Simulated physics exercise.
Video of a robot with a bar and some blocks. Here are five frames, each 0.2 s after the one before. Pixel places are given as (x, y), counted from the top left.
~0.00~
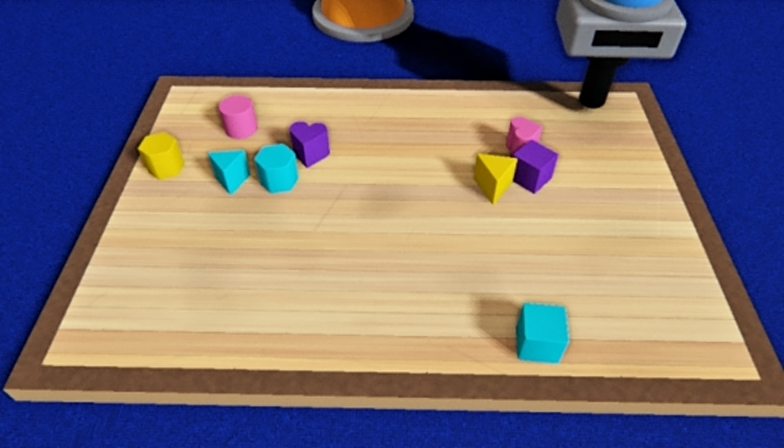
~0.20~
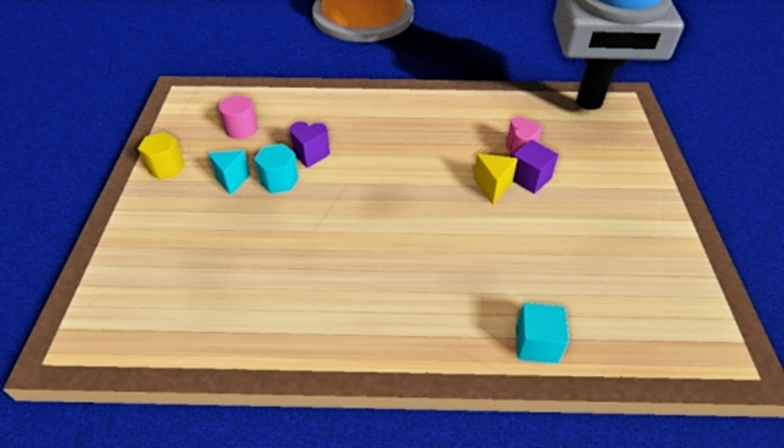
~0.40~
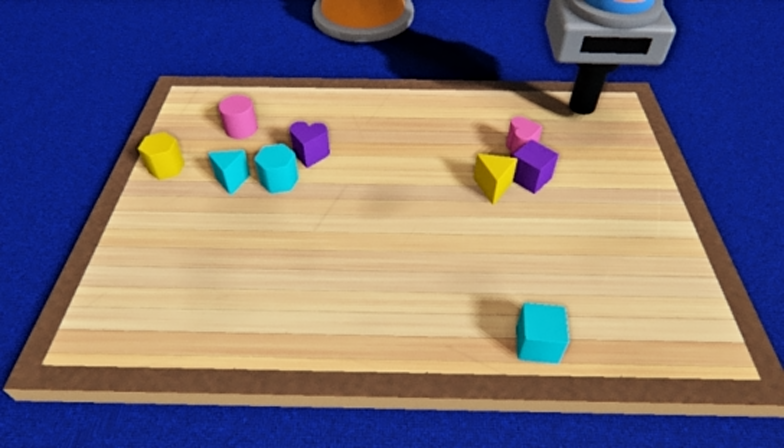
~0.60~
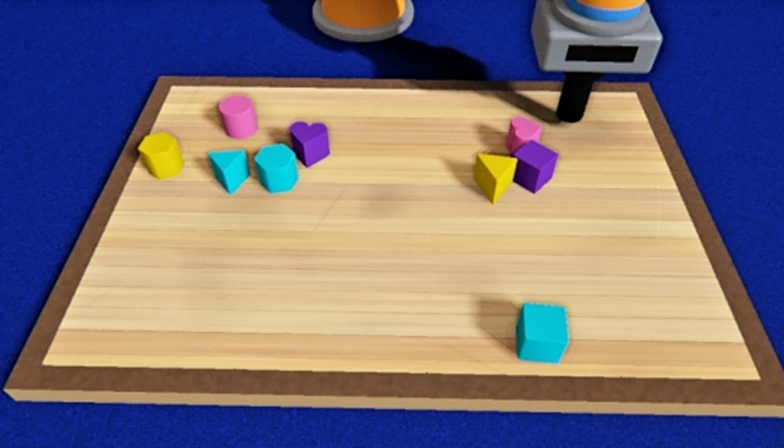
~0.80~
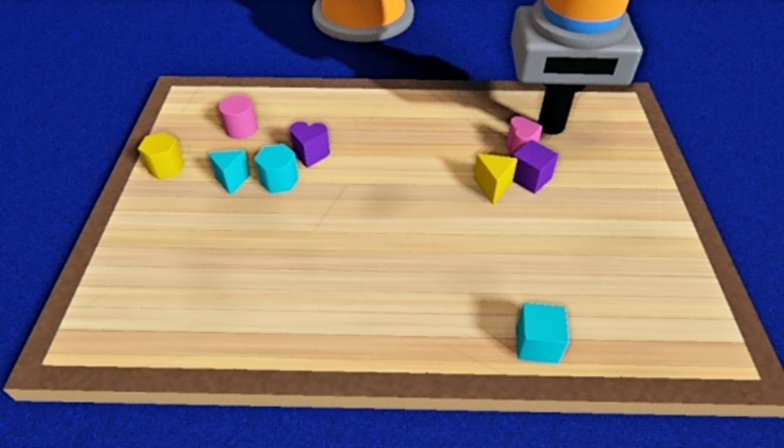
On a wooden board, a robot arm's black bar moves a short way left and nearer beside still, coloured blocks.
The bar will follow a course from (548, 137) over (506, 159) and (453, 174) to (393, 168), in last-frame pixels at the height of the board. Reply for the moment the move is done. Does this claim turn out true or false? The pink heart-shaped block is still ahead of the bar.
That statement is not accurate.
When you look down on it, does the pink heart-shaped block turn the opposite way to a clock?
Answer: Yes.
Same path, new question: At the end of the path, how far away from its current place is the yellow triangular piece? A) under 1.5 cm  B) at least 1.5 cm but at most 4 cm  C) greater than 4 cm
Correct choice: A.
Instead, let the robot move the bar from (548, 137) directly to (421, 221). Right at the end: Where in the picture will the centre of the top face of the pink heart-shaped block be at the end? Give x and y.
By then it is at (455, 147).
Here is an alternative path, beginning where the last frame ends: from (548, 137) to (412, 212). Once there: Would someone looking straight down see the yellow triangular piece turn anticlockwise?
Final answer: Yes.
What follows on the original path. One third of the way, bar (508, 150); pink heart-shaped block (485, 141), turned 35° clockwise.
Two thirds of the way, bar (453, 165); pink heart-shaped block (427, 155), turned 35° clockwise.
At the end, bar (393, 158); yellow triangular piece not moved; pink heart-shaped block (379, 160), turned 20° anticlockwise.
